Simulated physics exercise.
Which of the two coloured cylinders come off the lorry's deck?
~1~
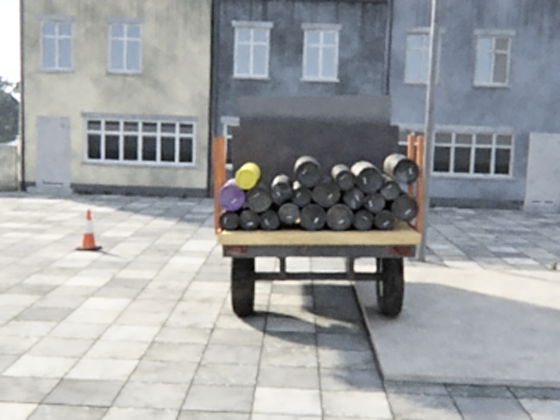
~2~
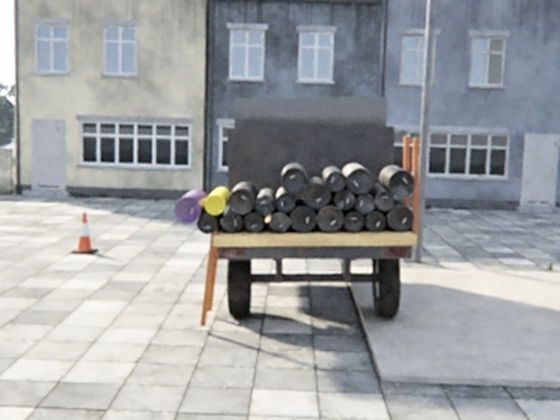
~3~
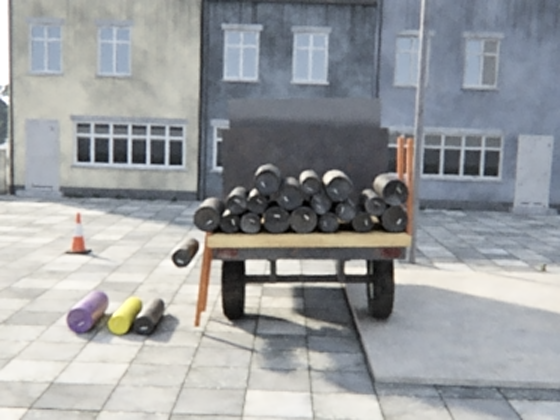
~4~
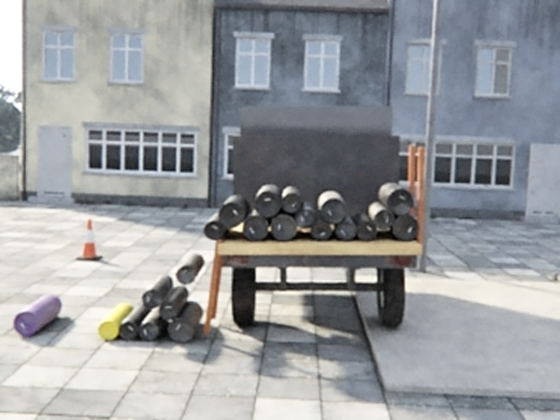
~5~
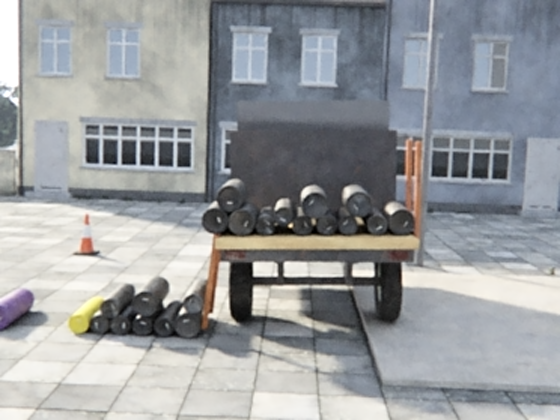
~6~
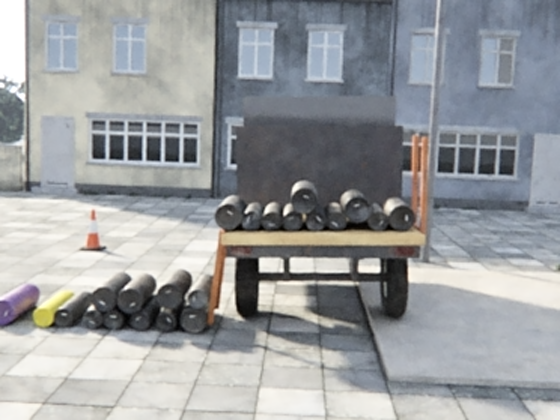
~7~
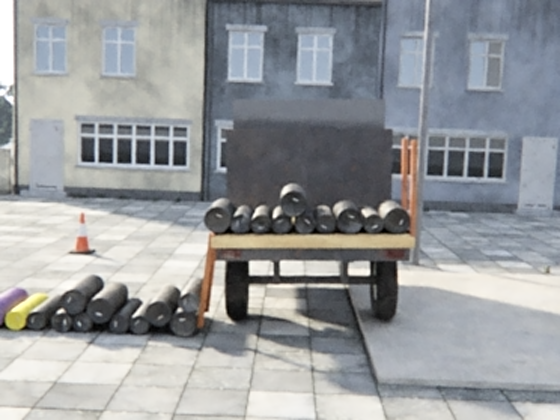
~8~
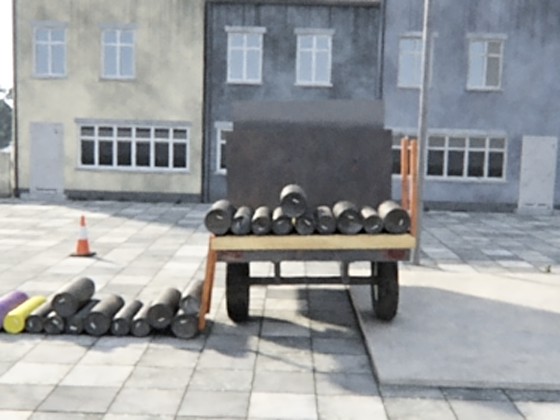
Both of them do. The yellow and the purple cylinders go over the left edge and end up on the ground to the left of the lorry.
